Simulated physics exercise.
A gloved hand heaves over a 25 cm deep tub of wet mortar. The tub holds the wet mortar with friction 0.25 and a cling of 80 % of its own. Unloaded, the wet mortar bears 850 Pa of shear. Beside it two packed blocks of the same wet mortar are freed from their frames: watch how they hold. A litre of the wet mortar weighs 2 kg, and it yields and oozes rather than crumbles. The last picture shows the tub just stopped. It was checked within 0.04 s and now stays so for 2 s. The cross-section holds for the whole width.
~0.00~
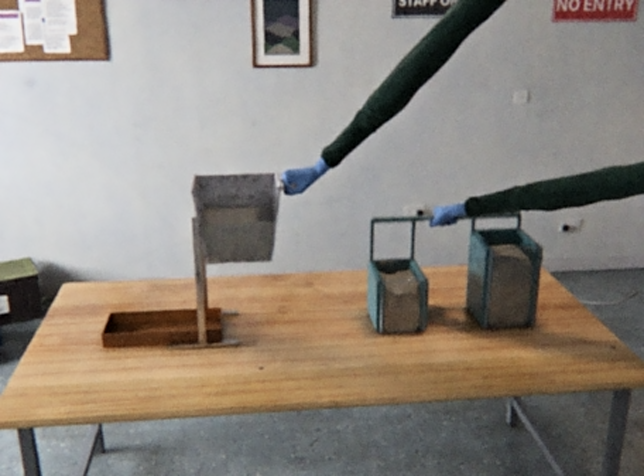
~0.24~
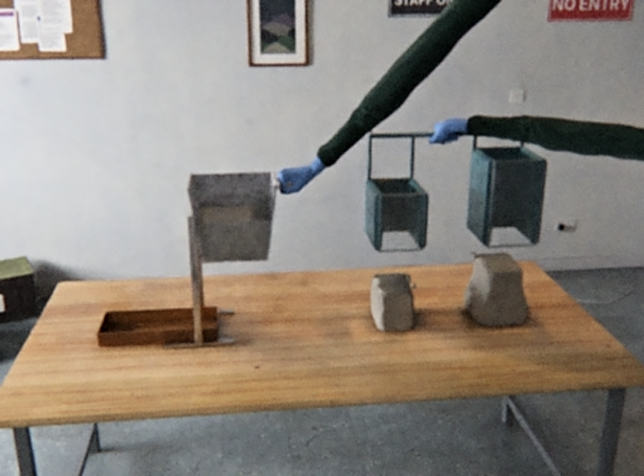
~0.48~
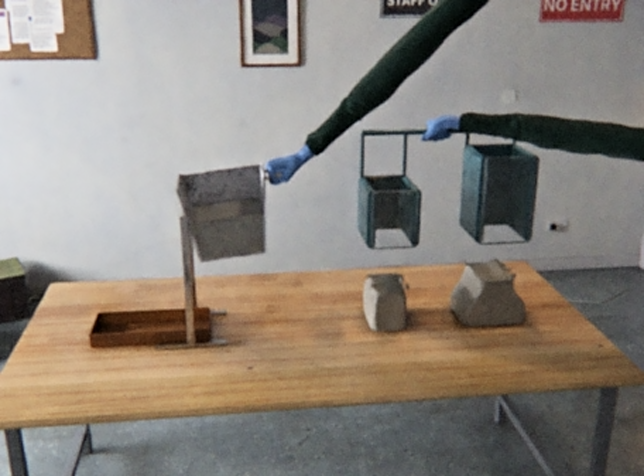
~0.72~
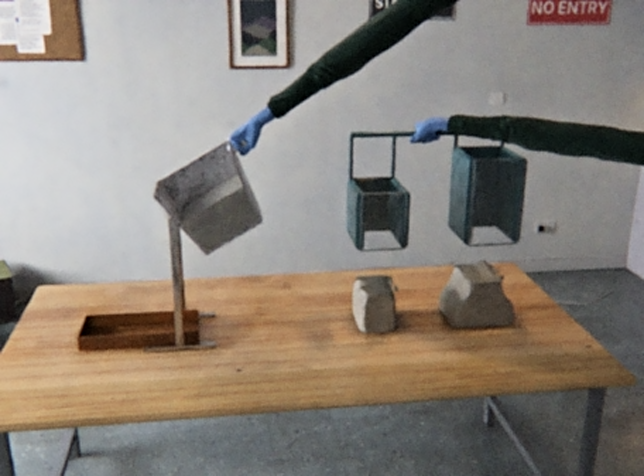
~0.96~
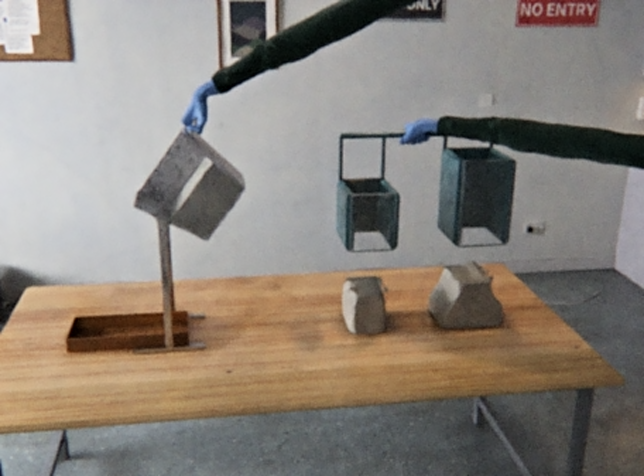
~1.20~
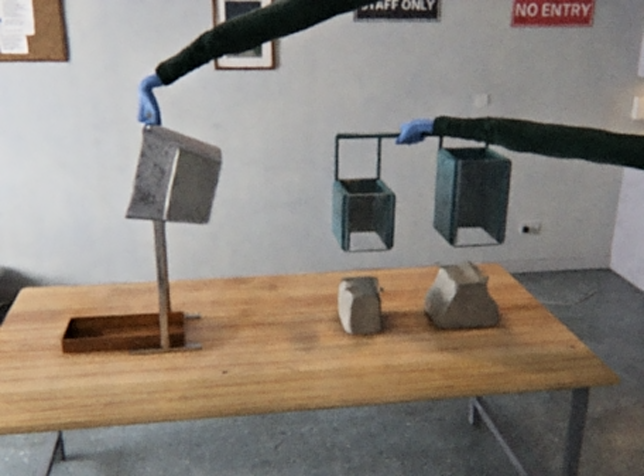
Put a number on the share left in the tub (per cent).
Expect roughly 100 %.
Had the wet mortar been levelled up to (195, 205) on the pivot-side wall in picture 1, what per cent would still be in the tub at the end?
In that case some 100 per cent.
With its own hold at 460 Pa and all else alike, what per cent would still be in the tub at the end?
It would be near 100 %.
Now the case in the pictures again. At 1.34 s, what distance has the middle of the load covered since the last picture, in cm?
Roughly 1 cm.
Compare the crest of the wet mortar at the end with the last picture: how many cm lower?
Roughly 2 cm.
After 1.34 s, the tub is at 75 degrees and holds 100 %.
After 1.51 s, the tub is at 75 degrees and holds 100 %.
After 1.68 s, the tub is at 75 degrees and holds 100 %.
After 1.85 s, the tub is at 75 degrees and holds 100 %.
After 3.20 s, the tub is at 75 degrees and holds 100 %.
